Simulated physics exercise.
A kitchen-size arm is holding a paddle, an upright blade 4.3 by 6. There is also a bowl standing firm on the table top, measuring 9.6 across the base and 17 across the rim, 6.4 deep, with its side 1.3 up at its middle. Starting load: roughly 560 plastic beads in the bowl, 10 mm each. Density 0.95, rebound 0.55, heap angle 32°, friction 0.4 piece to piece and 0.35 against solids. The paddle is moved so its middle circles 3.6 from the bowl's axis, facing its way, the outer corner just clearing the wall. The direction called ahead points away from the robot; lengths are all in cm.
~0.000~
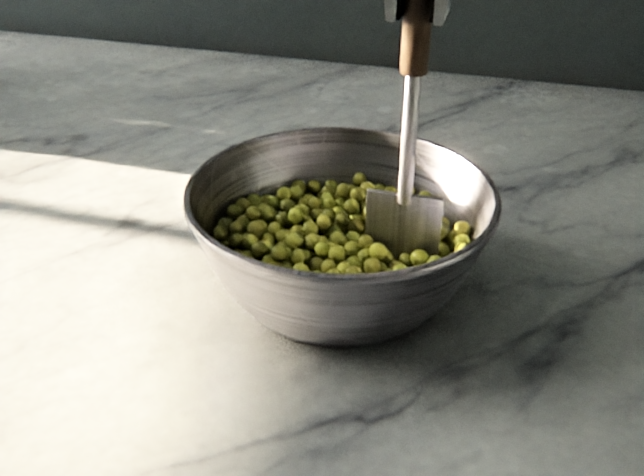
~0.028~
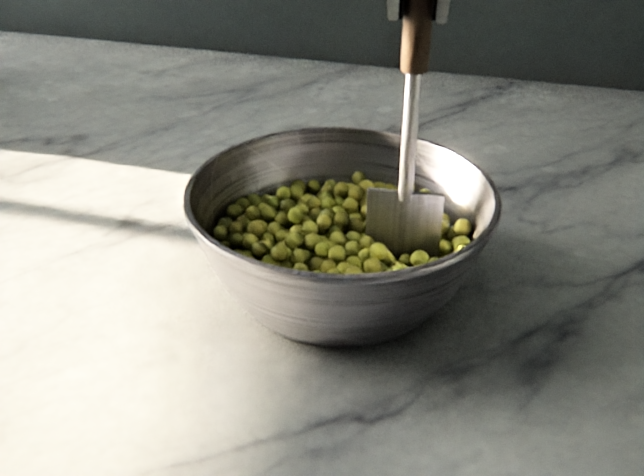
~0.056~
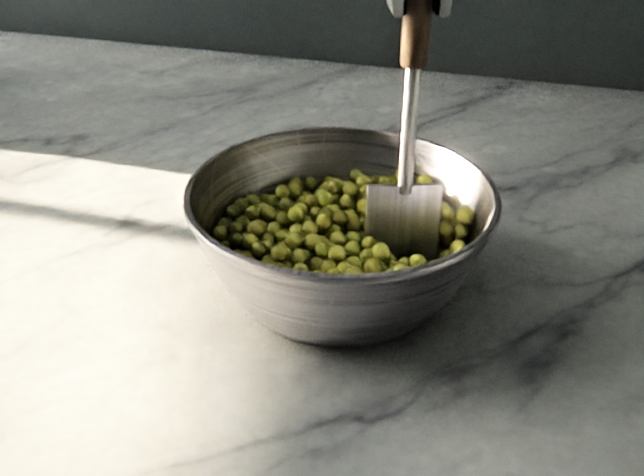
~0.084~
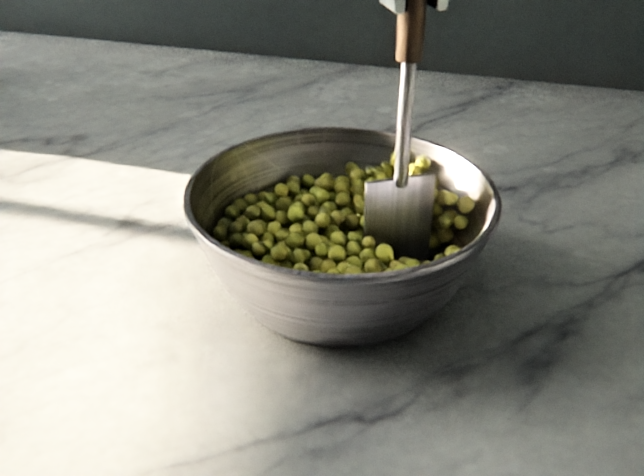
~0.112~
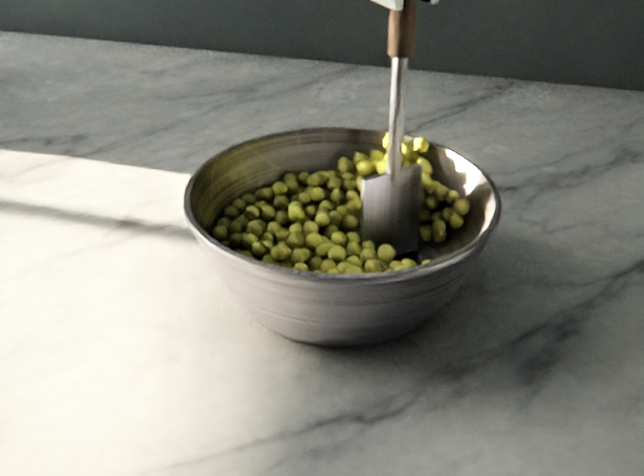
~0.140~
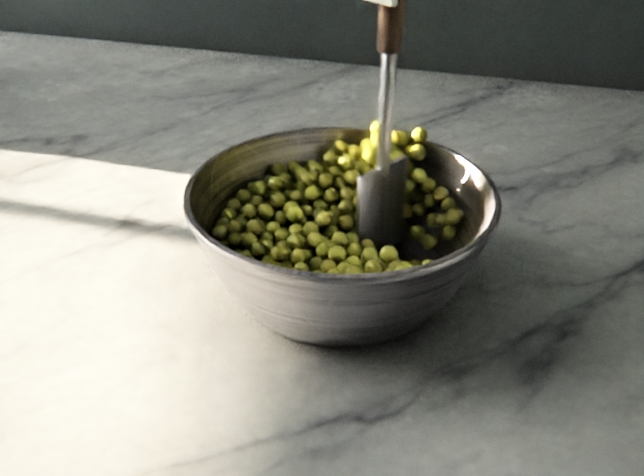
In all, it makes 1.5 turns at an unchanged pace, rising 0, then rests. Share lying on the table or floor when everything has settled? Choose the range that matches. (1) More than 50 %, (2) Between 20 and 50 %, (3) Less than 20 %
Option 3: Less than 20 %.
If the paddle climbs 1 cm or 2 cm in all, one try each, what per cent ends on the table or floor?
Estimates: 10 % and 5 %.
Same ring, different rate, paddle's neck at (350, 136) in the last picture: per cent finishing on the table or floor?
Roughly 30 percent of it.
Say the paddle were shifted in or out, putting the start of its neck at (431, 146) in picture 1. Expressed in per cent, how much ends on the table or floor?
I'd say around 20 per cent.
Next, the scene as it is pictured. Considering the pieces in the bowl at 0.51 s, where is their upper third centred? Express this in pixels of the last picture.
About (344, 261).
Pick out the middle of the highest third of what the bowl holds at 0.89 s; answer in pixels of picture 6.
Roughly pixel (335, 168).
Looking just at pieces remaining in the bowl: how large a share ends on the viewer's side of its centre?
Near 70 per cent of what stays in the bowl.
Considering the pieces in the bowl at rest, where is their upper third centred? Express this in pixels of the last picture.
Centre of top third: Approx. (266, 251).
After 0.51 s, 248° round, highest piece 9 above the table; 532 in the bowl, 21 on the table or floor, 10 in flight or on the tool.
After 0.89 s, 76° round, highest piece 8 above the table; 514 in the bowl, 43 on the table or floor, 6 in flight or on the tool.
After 1.27 s, 180° round, highest piece 7 above the table; 500 in the bowl, 63 on the table or floor.
After 1.97 s, 180° round, highest piece 7 above the table; 500 in the bowl, 63 on the table or floor.
In the end, 500 in the bowl, 63 on the table or floor. That is 11 % on the table or floor.
